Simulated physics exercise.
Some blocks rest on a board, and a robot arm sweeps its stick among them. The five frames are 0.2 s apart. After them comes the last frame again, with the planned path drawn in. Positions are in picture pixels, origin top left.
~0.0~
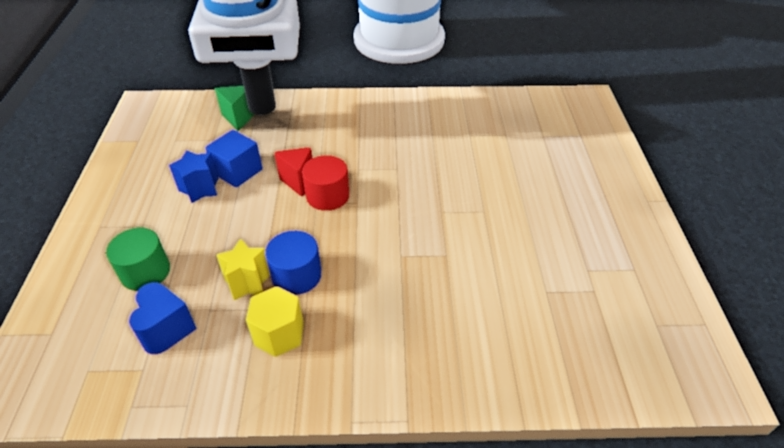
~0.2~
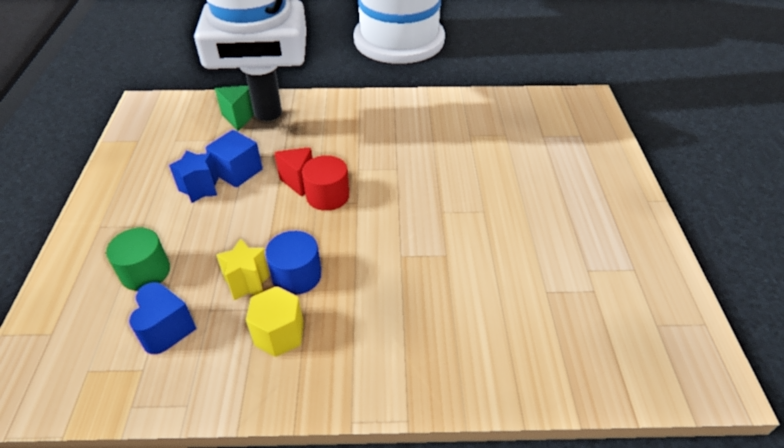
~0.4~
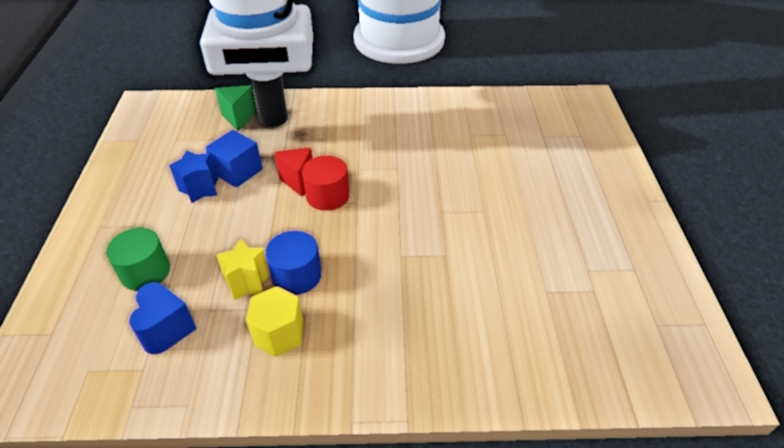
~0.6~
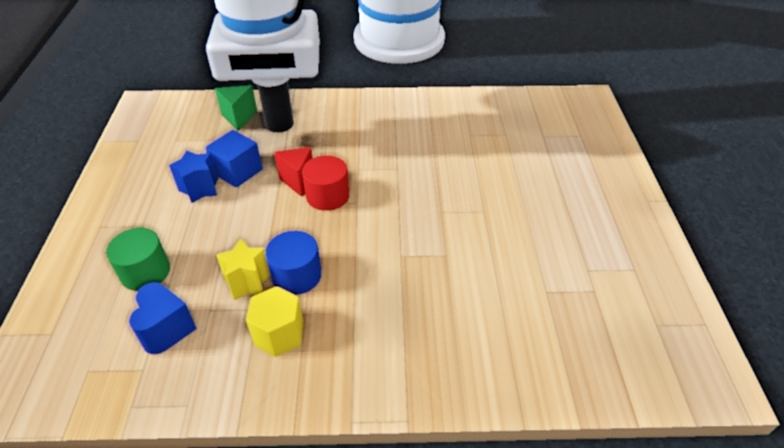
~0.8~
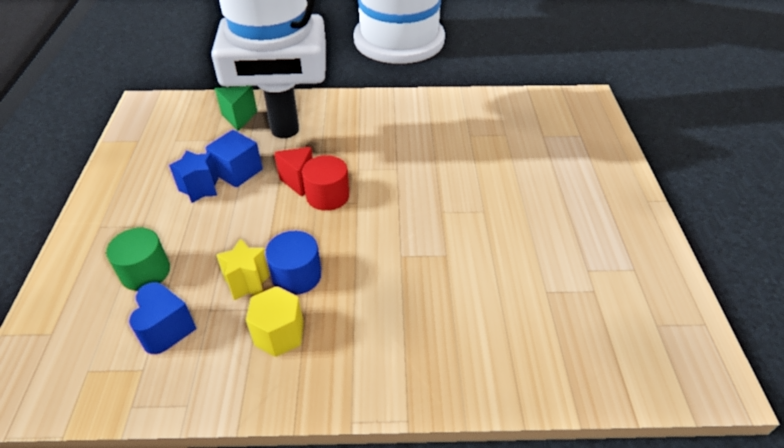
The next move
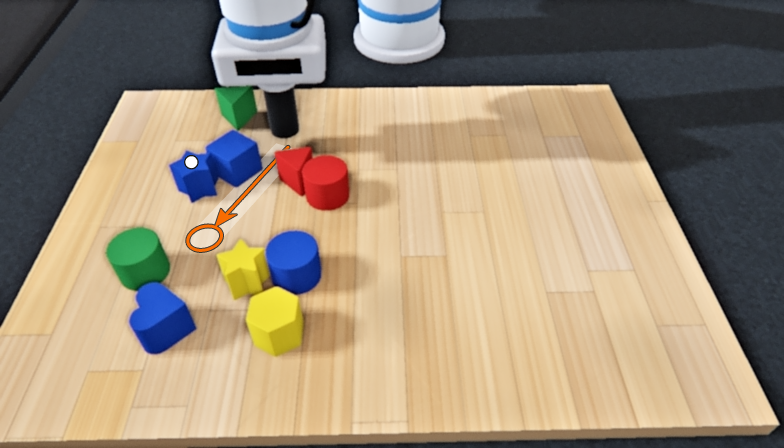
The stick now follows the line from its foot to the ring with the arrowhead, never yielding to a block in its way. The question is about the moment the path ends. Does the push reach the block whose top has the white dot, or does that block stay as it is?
Gets moved.
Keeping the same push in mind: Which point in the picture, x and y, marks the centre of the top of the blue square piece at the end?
Located at (210, 156).
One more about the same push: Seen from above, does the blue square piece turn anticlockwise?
Going by the path, no.
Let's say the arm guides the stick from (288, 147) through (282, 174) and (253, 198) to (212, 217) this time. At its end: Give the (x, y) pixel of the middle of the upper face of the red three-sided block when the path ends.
The point I'd pick in the picture is (286, 171).
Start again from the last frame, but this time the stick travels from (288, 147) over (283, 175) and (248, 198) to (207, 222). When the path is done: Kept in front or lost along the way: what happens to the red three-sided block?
The stick should slip past it.
The drawn path runs straight from (288, 147) to (205, 238); the dot is on the blue star block.
The first path, step by step. One third of the way, stick at (259, 158); blue star block at (185, 163), turned 15° anticlockwise; blue square piece at (221, 149), turned 35° clockwise.
Two thirds of the way, stick at (231, 188); blue star block at (168, 165); blue square piece at (210, 156), turned 75° clockwise.
At the end, stick at (199, 221); blue star block at (168, 165); blue square piece at (210, 156), turned 75° clockwise; red three-sided block not moved.
